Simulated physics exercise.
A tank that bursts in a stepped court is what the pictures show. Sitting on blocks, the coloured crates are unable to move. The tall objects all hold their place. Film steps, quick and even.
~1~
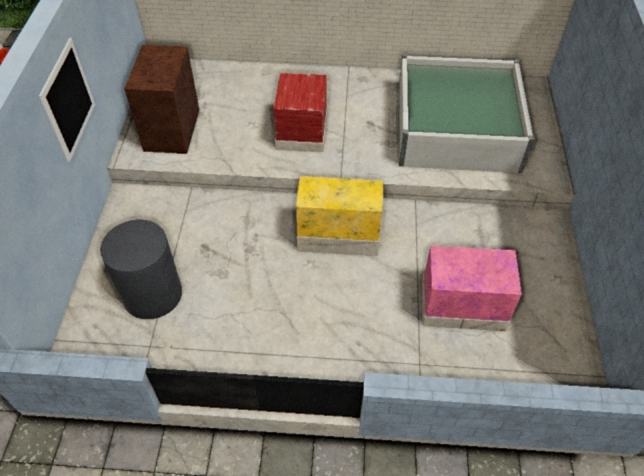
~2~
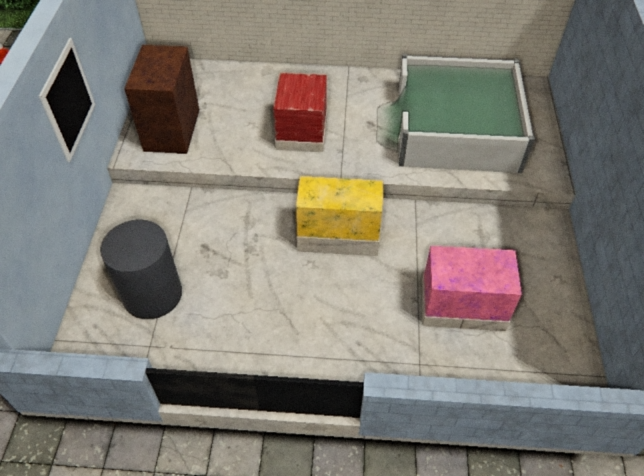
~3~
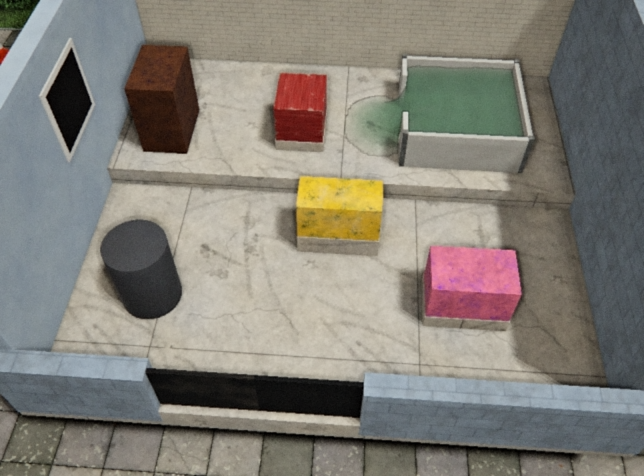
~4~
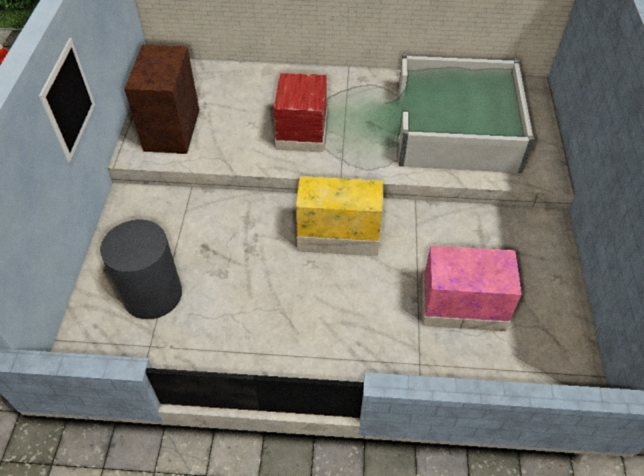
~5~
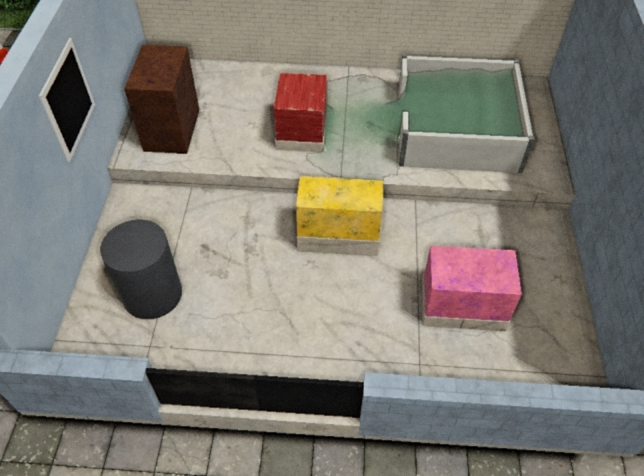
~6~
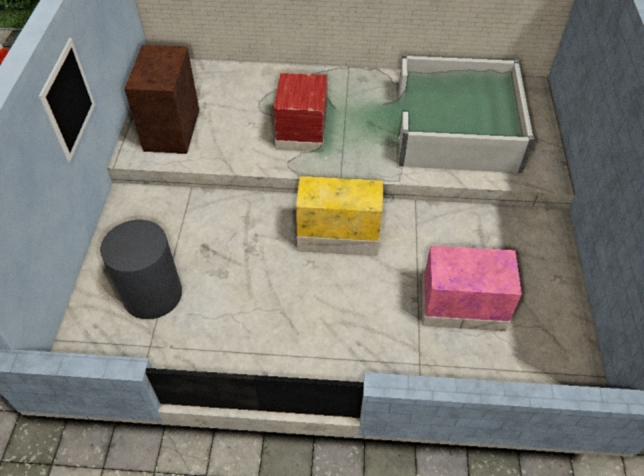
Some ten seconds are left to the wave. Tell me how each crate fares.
Outcome: The pink crate will come out dry; the red crate will come out wet; the yellow crate will come out dry.
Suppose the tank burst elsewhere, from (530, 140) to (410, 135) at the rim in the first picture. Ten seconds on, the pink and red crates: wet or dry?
As I see it, the pink crate gets reached, and the red crate is not reached.
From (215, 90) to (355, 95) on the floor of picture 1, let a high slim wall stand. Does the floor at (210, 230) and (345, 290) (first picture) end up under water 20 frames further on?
As listed: Covered, free of water.
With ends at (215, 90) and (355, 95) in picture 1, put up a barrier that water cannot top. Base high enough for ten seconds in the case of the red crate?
For red: Reached.
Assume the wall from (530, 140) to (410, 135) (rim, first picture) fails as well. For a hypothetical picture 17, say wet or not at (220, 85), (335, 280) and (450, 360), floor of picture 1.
Point by point: Unwetted, drenched, unwetted.
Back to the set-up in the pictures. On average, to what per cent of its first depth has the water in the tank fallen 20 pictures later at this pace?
About 38 per cent.
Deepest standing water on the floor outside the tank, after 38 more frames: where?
I'd say near (41, 381).
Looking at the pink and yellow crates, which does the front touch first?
The yellow-painted one, I say.
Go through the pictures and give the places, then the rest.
Still water in the tank at (463, 100), in the first picture.
The front is at (391, 146), out from the gap at (404, 115), in the second picture.
The front is at (352, 135), out from the gap at (404, 117), in the third picture.
The front is at a hidden place, out from the gap at (404, 117), in the fourth picture.
The front is at a hidden place, out from the gap at (404, 116), in the fifth picture.
Water pours out at (404, 116) and has run to (272, 99), in the sixth picture.
A moment on, water covers 15 % of the floor; the pink crate not reached, the red crate water round its plinth, the yellow crate water round its plinth.
Next, water covers 30 % of the floor; the pink crate not reached, the red crate water round its plinth, the yellow crate water round its plinth.
Then, water covers 50 % of the floor; the pink crate water round its plinth, the red crate water round its plinth, the yellow crate water round its plinth.
Later, water covers 70 % of the floor; the pink crate water round its plinth, the red crate water round its plinth, the yellow crate water round its plinth.
In the end, water covers 95 % of the floor; the pink crate stayed above the water, the red crate was topped, the yellow crate stayed above the water.
